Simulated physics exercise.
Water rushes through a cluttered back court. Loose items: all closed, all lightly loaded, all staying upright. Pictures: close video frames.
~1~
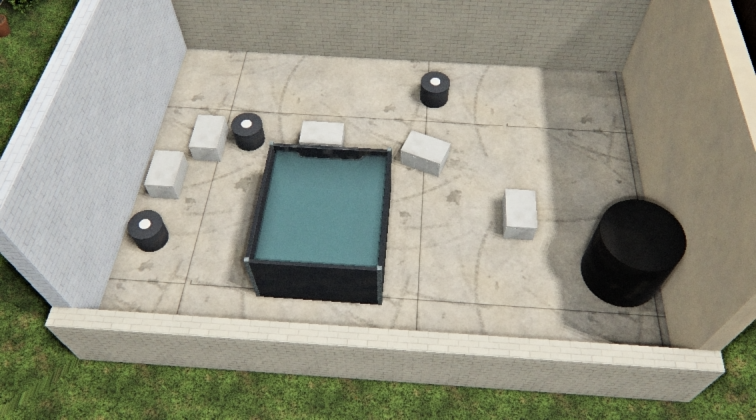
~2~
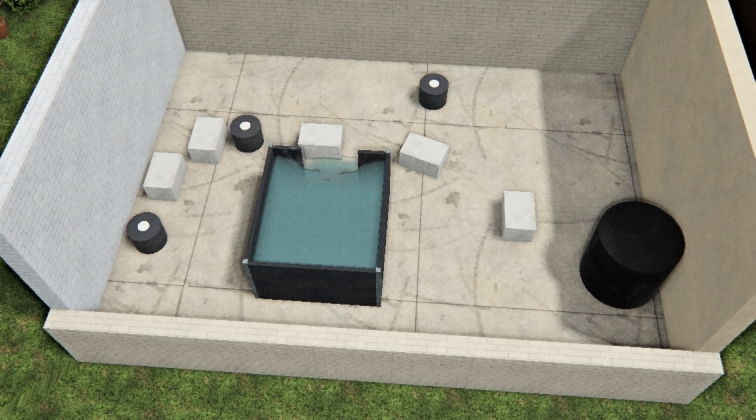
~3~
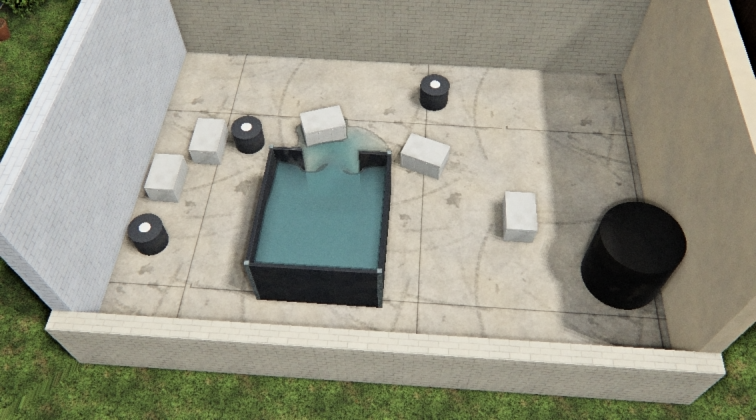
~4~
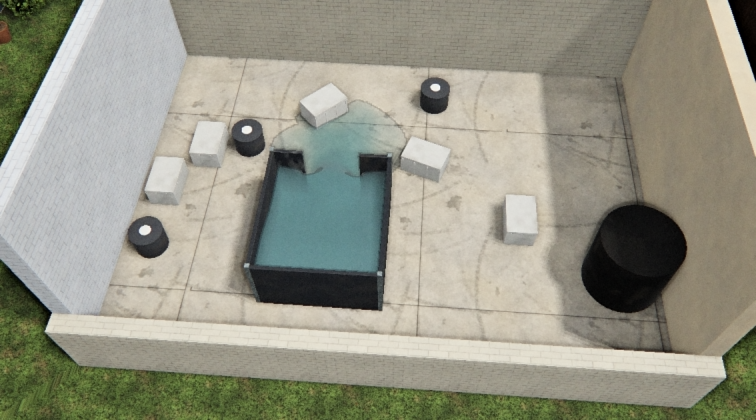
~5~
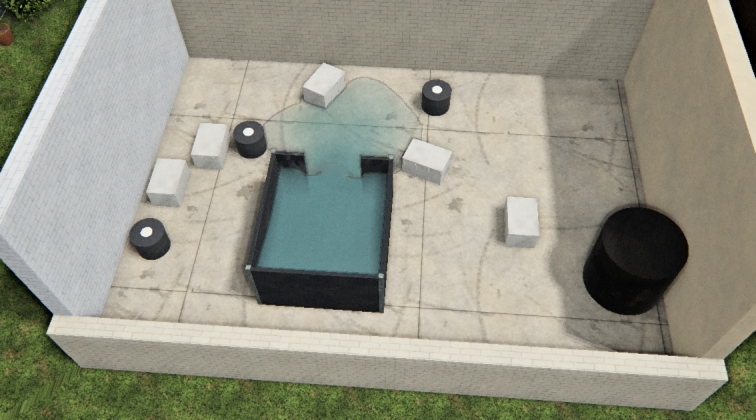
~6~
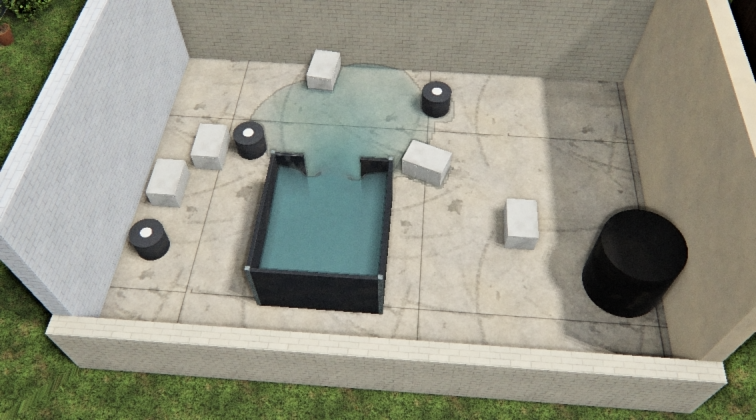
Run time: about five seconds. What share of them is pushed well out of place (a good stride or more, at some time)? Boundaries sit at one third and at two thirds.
The share is one third to two thirds.
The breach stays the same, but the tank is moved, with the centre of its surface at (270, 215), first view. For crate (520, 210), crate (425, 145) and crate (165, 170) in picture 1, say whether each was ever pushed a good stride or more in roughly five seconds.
Item one not displaced far, item two not displaced far, item three travelled far enough.
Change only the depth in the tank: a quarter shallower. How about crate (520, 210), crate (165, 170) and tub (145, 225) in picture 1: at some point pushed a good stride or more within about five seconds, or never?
Taking them as listed, the first stopped before it, the second reached the mark and the third stopped before it.
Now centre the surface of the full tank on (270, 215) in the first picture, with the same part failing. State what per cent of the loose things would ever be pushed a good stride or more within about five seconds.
I'd put it at around 60 per cent.
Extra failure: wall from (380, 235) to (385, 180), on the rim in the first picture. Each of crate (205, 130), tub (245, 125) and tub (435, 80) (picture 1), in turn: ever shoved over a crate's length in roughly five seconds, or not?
First under that mark, then under that mark, then under that mark.
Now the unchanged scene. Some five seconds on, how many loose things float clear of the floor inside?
So that is 3.
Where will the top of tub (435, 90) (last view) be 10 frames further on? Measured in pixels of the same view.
(526, 79).
A moment on, 1 of 8 are well off their spots; 1 afloat.
Next, 2 of 8 are well off their spots; 1 afloat.
Later, 2 of 8 are well off their spots; 3 afloat.
In the end, 4 of 8 are well off their spots, and 4 have been at some point; 3 afloat.
